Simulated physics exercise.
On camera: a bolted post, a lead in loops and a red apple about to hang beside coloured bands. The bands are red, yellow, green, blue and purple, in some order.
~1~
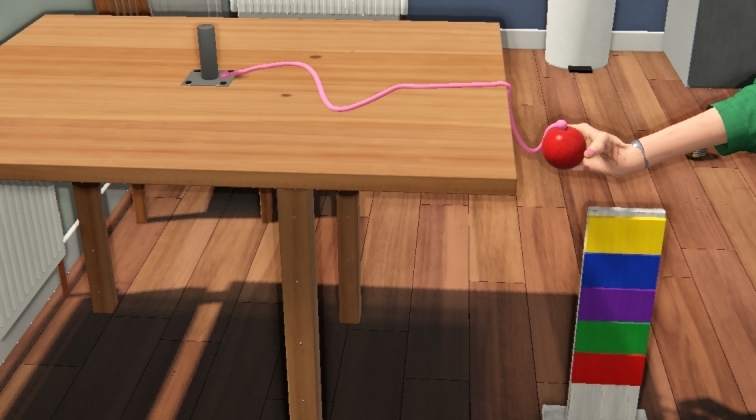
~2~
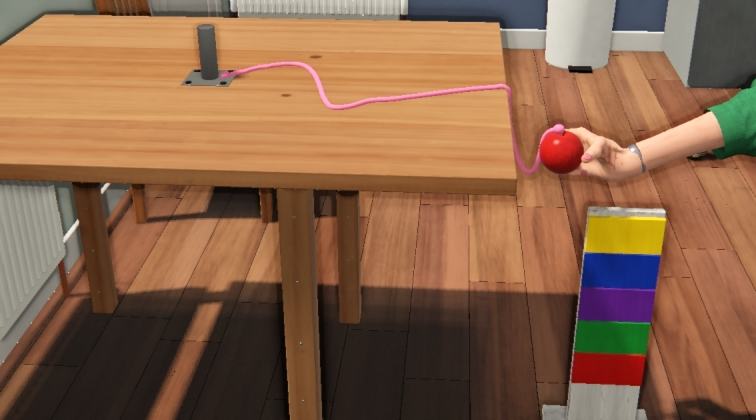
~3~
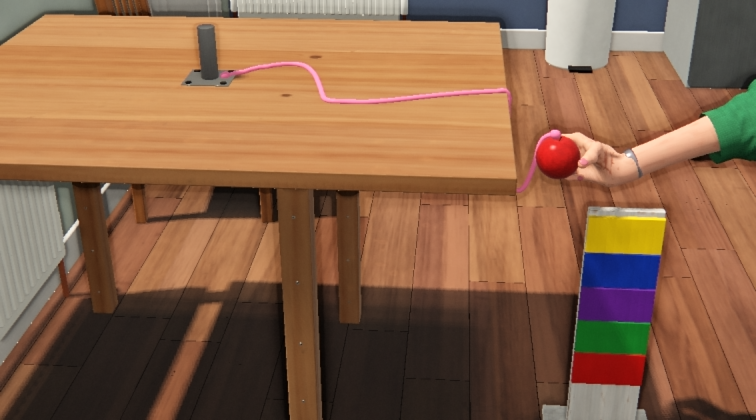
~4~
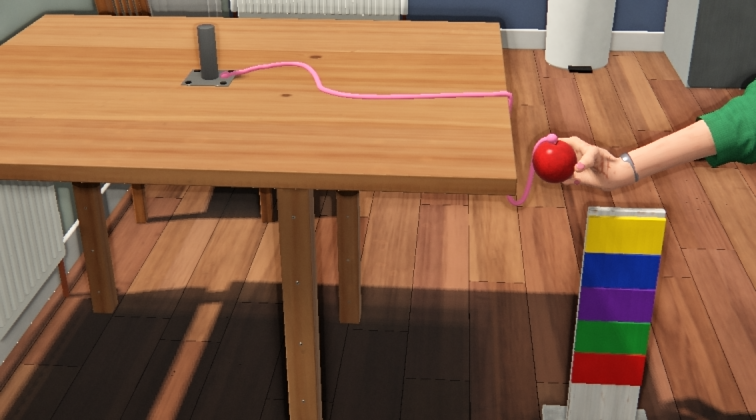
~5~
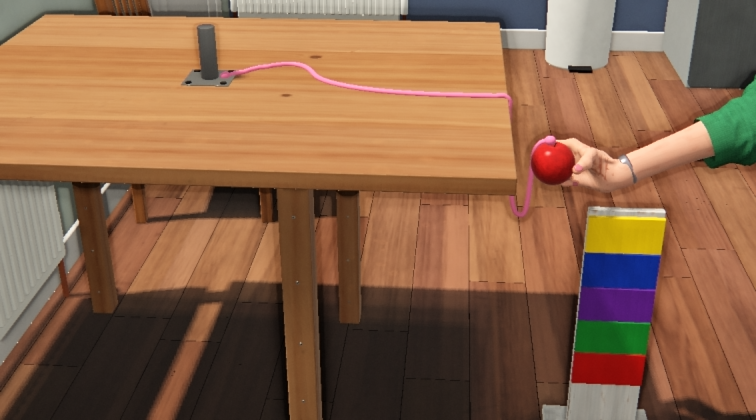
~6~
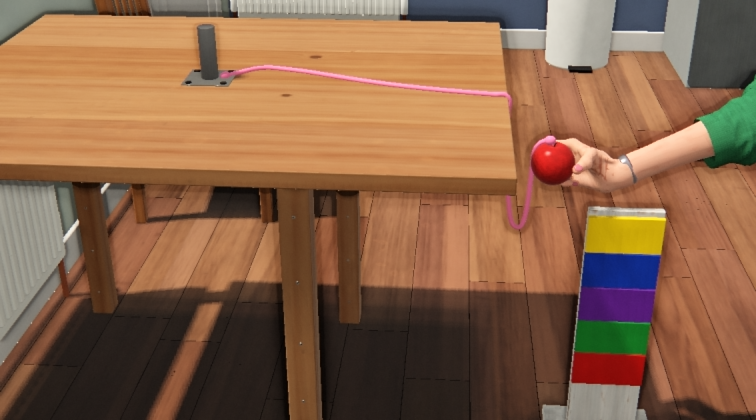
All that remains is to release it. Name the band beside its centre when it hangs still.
The lead holds its middle at red.
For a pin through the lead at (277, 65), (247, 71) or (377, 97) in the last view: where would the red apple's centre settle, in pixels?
The places are (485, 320), (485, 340) and (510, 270).
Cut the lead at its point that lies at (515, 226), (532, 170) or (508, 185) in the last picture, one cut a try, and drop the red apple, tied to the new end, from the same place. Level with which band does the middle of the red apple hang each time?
Try by try: Blue; green; yellow.
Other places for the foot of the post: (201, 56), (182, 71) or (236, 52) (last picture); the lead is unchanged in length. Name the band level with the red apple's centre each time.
One after the other, green; green; red.
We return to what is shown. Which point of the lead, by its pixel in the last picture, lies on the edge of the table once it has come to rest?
It lies at about (489, 94).
Soon after, apple near (481, 288); level with purple.
Then, apple near (499, 348); level with red.
At rest, apple near (483, 347); level with red. At red.
